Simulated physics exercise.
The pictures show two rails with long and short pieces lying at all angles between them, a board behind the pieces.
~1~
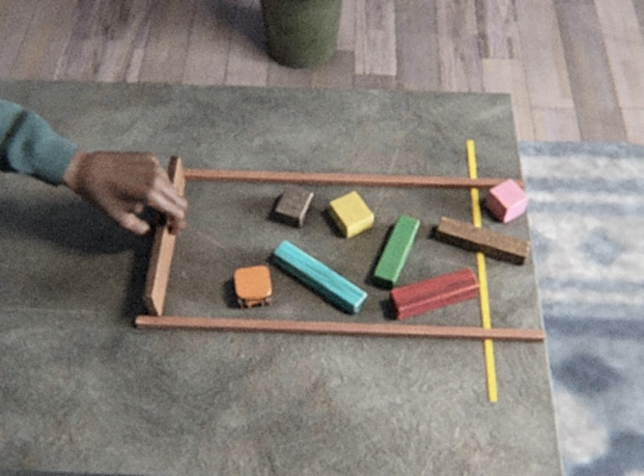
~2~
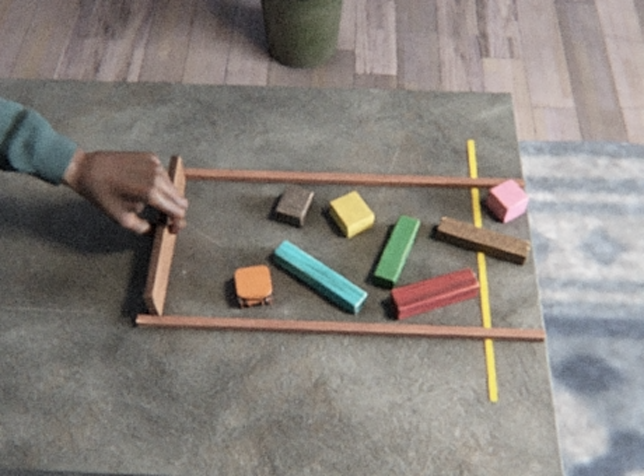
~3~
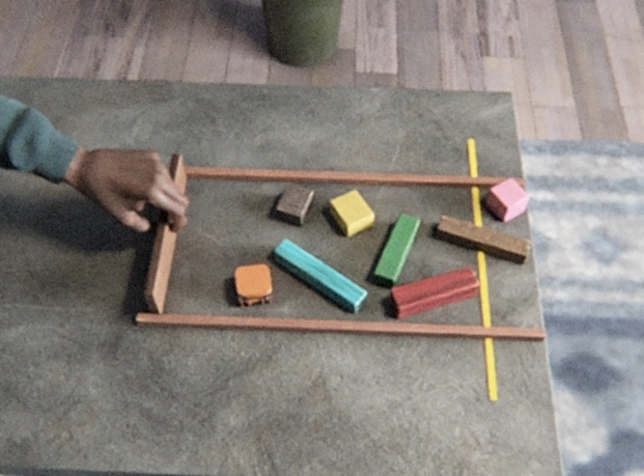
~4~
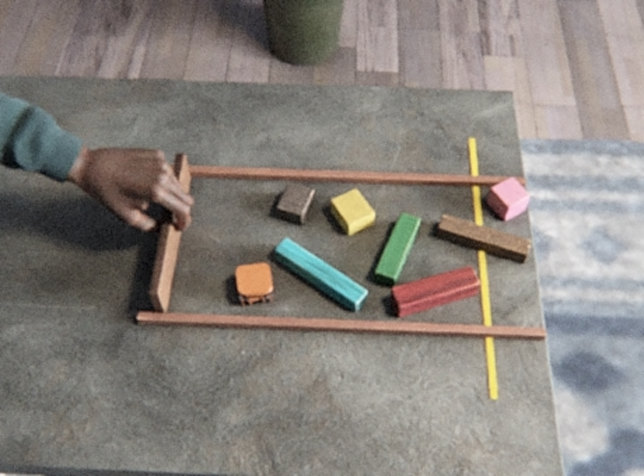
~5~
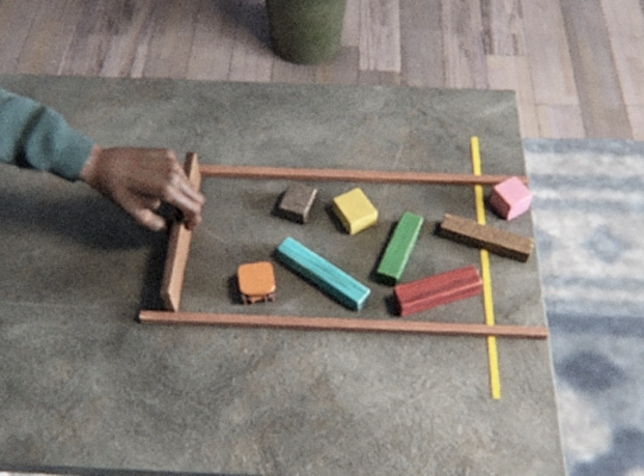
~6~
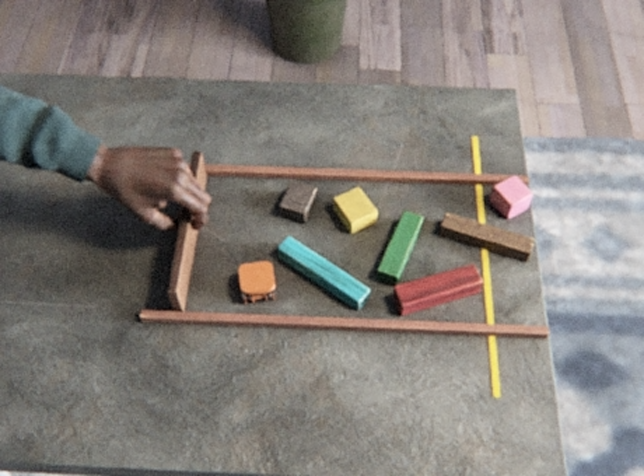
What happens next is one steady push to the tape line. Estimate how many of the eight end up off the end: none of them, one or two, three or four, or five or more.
In this one, three or four spill over.
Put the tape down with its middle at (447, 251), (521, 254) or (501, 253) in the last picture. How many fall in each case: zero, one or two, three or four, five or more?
Trial 1 - either one or two; trial 2 - more than four; trial 3 - five or more.
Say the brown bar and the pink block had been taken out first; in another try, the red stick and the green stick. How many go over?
2 for the first case, 1 for the second.
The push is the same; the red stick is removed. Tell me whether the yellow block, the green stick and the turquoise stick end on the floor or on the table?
Yellow block still up, green stick down, turquoise stick still up.
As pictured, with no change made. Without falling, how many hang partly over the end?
The total here is 3.
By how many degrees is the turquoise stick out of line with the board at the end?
Roughly 30 degrees.
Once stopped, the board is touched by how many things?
3.
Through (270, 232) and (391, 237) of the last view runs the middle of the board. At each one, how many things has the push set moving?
I get 1 at the one place and 7 at the other.
Soon after, none off yet; pink block at rest near (511, 197); brown bar at rest near (487, 237); red stick at rest near (438, 290).
Then, none off yet; pink block at rest near (511, 197); brown bar at rest near (489, 237); red stick moved a little near (466, 287).
Further on, none off yet; pink block at rest near (511, 197); brown bar tipped well over near (559, 269); red stick moved about its own width near (543, 282).
At rest, the number that fall off is three or four; fallen, green stick, red stick and brown bar.
